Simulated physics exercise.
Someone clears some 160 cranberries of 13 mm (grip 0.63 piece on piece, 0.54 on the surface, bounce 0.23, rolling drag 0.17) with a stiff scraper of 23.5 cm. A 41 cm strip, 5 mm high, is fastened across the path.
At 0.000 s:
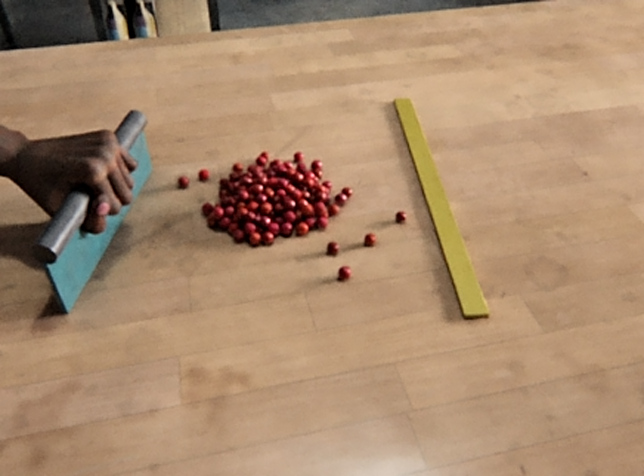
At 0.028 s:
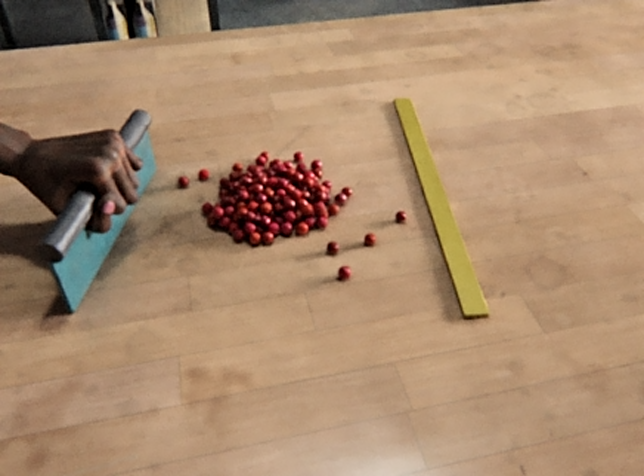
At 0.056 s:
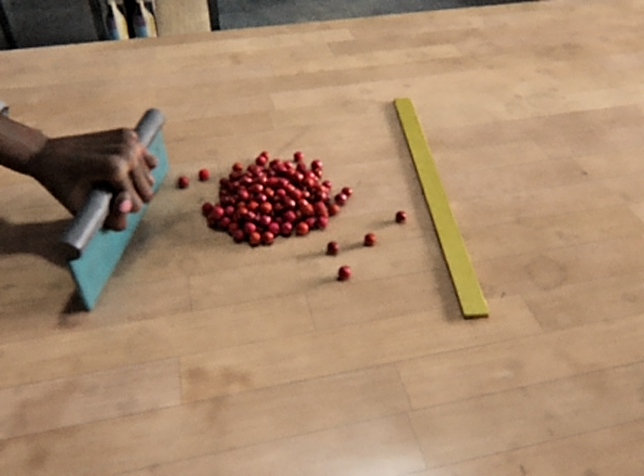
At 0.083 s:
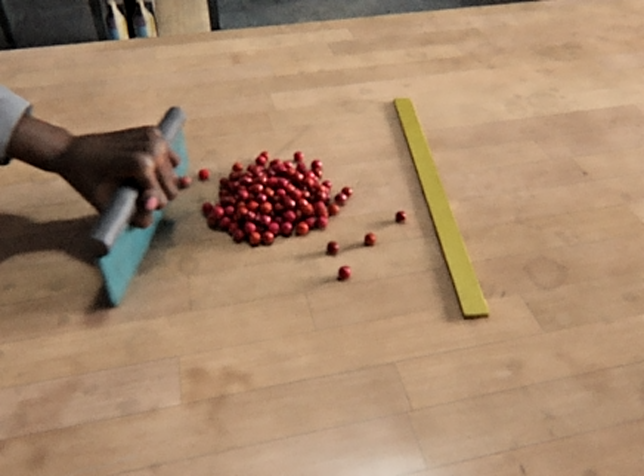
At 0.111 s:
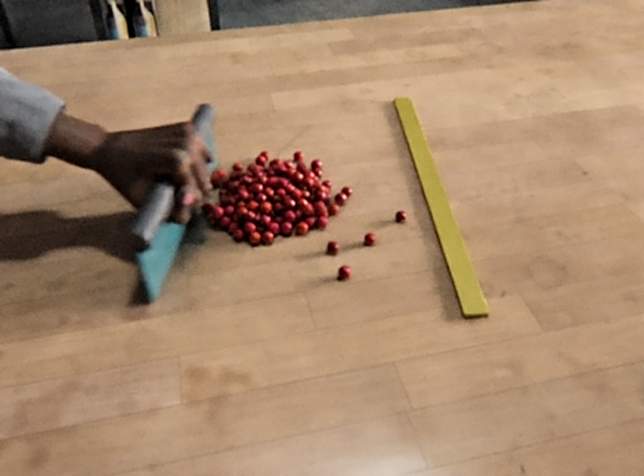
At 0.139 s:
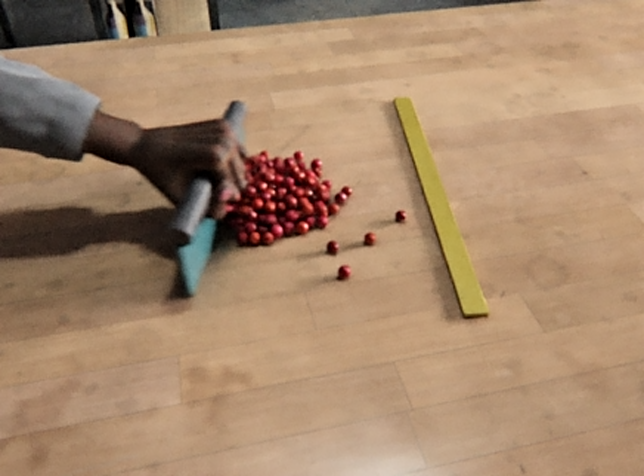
On a wooden tabletop, a hand slid a teal scraper with a gray handle rightward into a heap of small red berries, pressing against its left side, while a yellow strip lay still beyond them.
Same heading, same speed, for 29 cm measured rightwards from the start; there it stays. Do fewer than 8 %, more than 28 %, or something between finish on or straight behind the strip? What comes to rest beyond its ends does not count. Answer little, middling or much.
On or straight behind the strip: Much.
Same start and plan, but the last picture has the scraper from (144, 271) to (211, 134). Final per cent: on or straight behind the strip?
Over 40.
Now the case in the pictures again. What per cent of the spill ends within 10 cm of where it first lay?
Roughly 0 per cent.
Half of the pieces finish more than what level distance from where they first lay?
Some 20 cm.
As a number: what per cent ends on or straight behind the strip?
Roughly 40 per cent.
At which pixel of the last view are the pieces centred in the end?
At about (429, 202).
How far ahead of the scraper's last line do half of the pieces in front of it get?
Some 7 cm.
Then, at 0.27 s, scraper 27 cm from its start, spill 20 cm wide; elsewhere 100 %.
Then, at 0.41 s, scraper 29 cm from its start, spill 29 cm wide; on or straight behind the strip 35 %, elsewhere 65 %.
Then, at 0.52 s, scraper 29 cm from its start, spill 33 cm wide; on or straight behind the strip 40 %, elsewhere 60 %.
In the end, at 1.2 s, on or straight behind the strip 40 %, elsewhere 60 %.
